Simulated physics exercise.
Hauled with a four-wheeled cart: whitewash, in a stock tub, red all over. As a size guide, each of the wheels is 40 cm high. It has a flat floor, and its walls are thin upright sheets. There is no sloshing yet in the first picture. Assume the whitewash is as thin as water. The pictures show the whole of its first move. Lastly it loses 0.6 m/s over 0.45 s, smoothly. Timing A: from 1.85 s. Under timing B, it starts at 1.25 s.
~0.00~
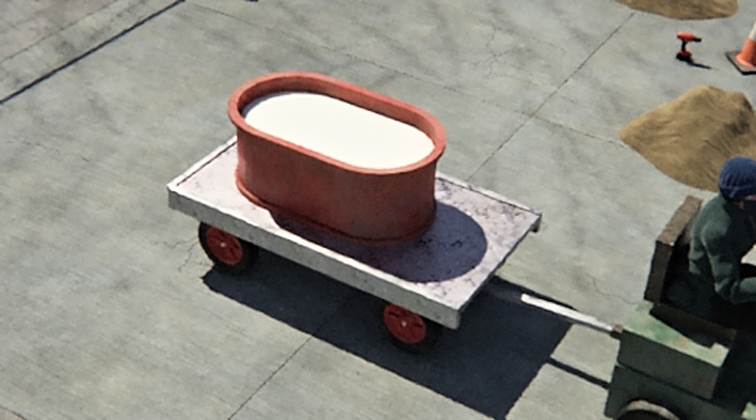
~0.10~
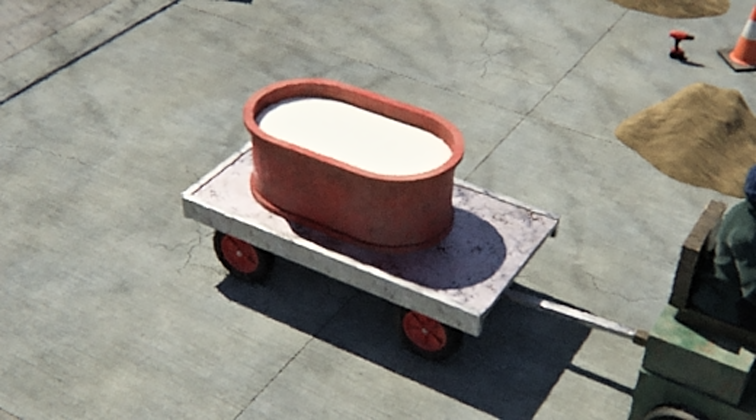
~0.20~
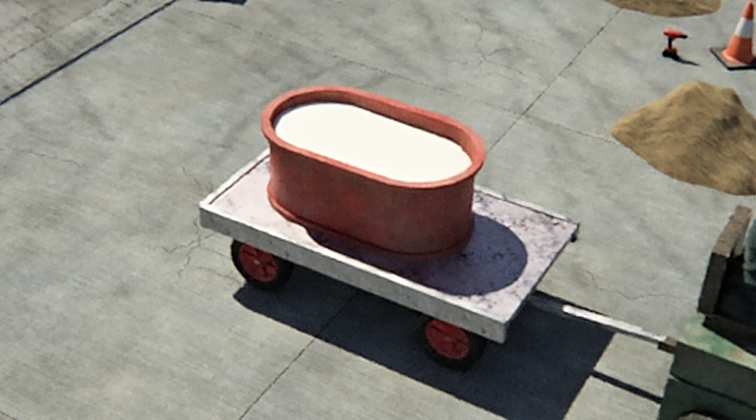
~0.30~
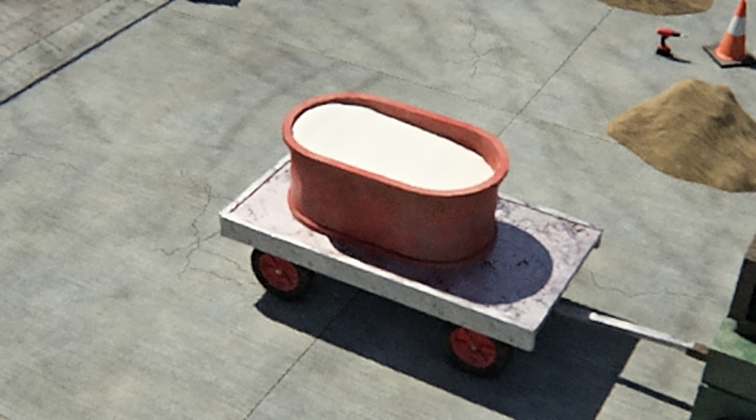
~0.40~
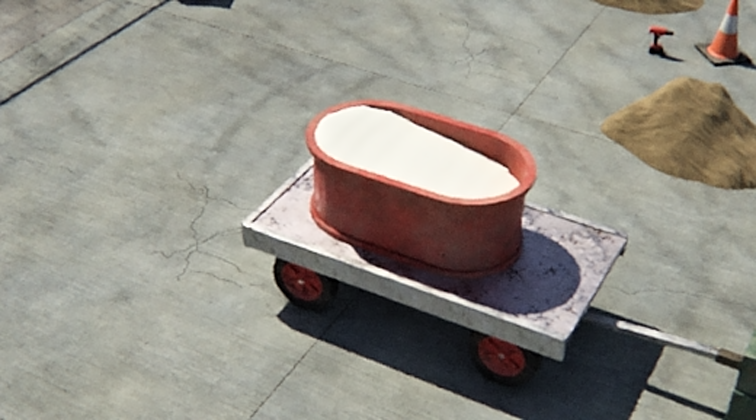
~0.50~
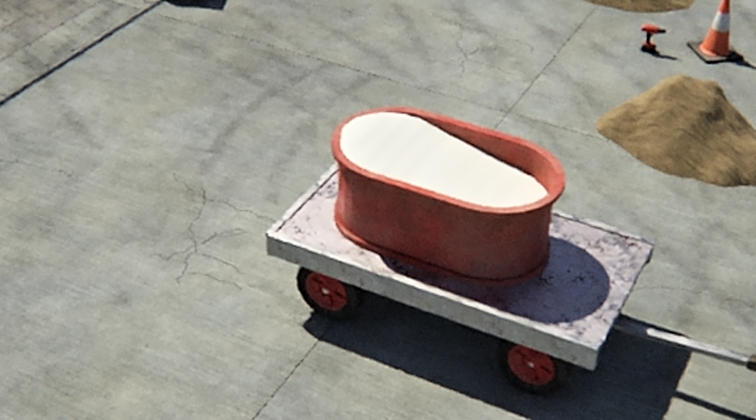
A person in a dark blue cap sits on a green vehicle at the right edge of a sunlit concrete yard, seen from above, towing a pale four-wheeled cart. The cart carries a red oval tub of white liquid, with a sand pile and orange cone beyond. Vehicle and cart roll rightward, the vehicle leaving view, while the level liquid climbs toward the tub's left end.
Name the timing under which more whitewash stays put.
B.
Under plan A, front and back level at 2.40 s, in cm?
Level, front = 58 cm; level, back = 22 cm.
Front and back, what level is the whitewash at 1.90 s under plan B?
Roughly 38 cm in front, roughly 36 cm behind.
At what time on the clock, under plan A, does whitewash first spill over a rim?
It happens at some 2.2 s.
For plan A, 2.40 s in, the surface is 58 cm up at the front and 22 cm at the back; 1 per cent is out, over the back and the front.
For plan A, 5.28 s in, 7 per cent is out, over the front and the back, 19 of 259 litres.
For plan B, 1.90 s in, the surface is 38 cm up at the front and 37 cm at the back; nothing has left.
For plan B, 4.68 s in, nothing has left.
